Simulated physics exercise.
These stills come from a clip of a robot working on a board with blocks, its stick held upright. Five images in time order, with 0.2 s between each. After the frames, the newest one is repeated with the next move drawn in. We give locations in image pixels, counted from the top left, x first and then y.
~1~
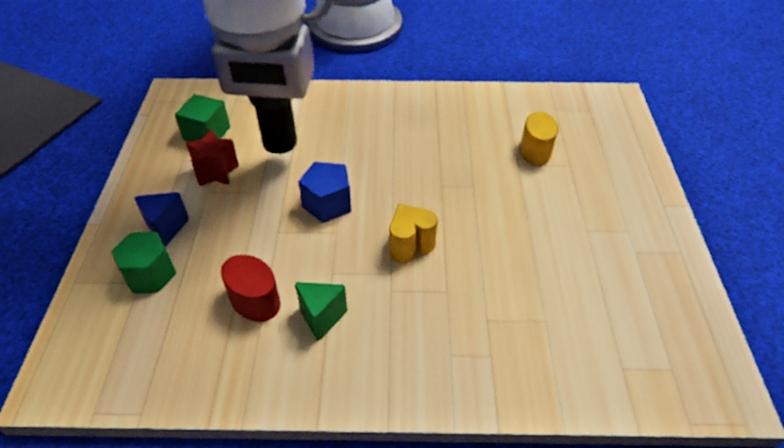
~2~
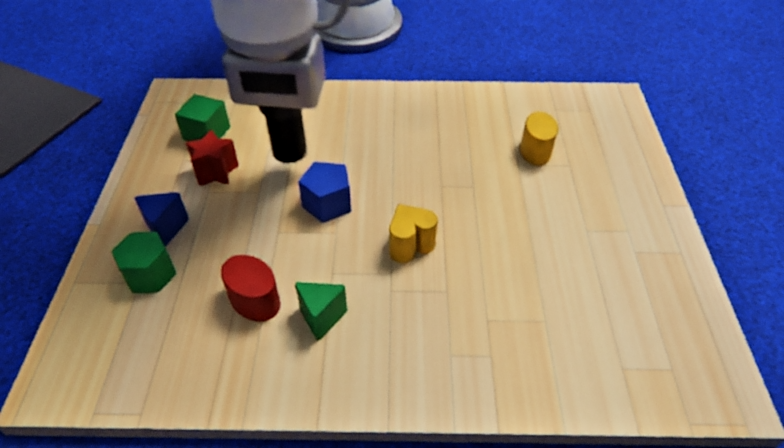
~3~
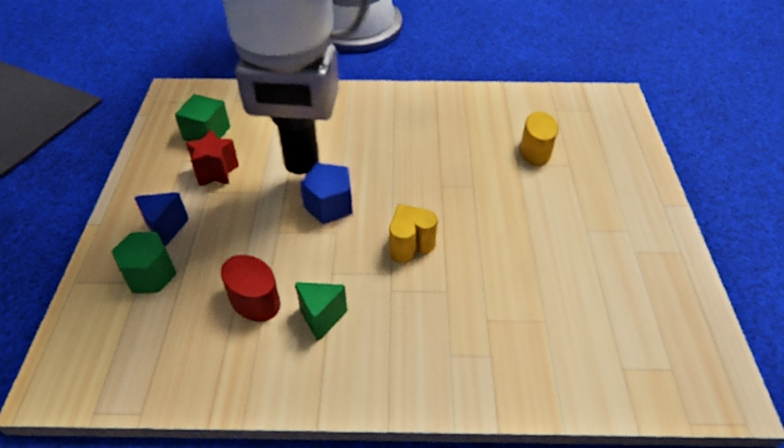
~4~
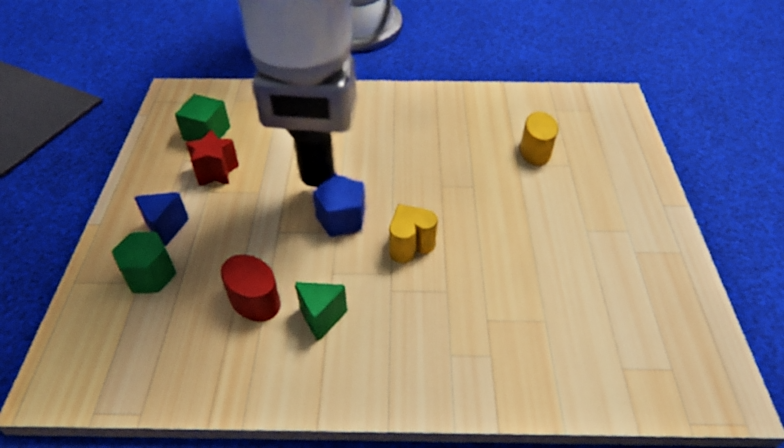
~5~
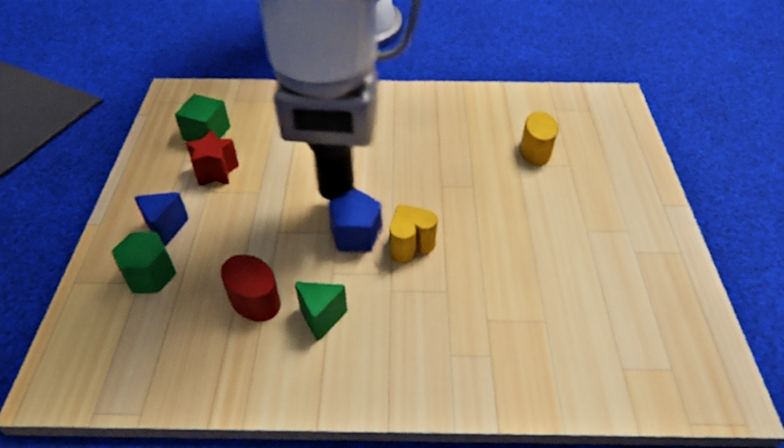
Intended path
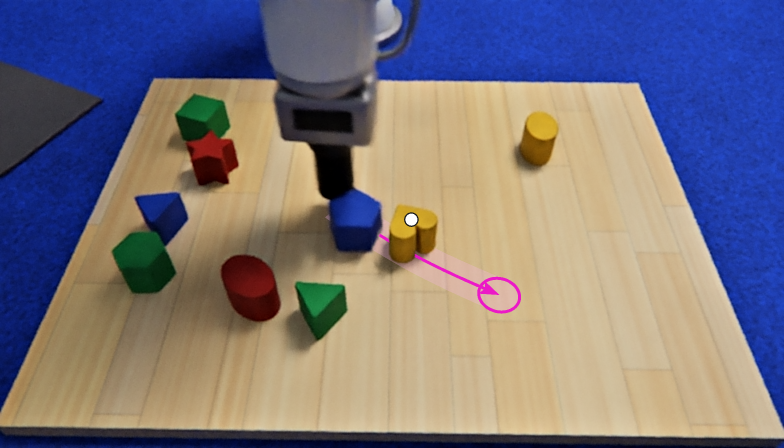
At first, a robot arm holds its black stick above and left of a blue pentagon on a wooden board scattered with colored blocks. The stick moves down and right to the pentagon, then pushes it a short way down and right, close to the yellow heart-shaped block, while the other blocks stay still.
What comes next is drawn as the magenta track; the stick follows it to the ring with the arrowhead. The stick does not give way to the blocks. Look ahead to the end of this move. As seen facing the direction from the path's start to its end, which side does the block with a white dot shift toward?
The answer is left: Facing from the path's start to its end, that's where the block with a white dot shifts.
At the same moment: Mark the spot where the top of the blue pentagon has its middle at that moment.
Top centre: (392, 260).
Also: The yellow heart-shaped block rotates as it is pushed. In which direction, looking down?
Looking from above, the answer is counterclockwise.
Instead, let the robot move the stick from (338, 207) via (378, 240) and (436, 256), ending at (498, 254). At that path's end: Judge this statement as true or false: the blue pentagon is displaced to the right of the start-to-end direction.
That is true.
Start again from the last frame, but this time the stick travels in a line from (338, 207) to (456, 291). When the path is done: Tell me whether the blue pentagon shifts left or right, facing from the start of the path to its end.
Facing from start to end, it shifts right.
Path on the board, from (338, 207) by way of (410, 253) to (499, 295); the dot is on the yellow heart-shaped block.
What follows on the original path. One third of the way, stick at (384, 219); blue pentagon at (384, 246), turned 40° clockwise; yellow heart-shaped block at (426, 228), turned 35° anticlockwise.
Two thirds of the way, stick at (440, 249); blue pentagon at (392, 260), turned 70° clockwise; yellow heart-shaped block at (486, 245), turned 70° anticlockwise.
At the end, stick at (503, 276); blue pentagon at (392, 260), turned 70° clockwise; yellow heart-shaped block at (536, 251), turned 150° anticlockwise.
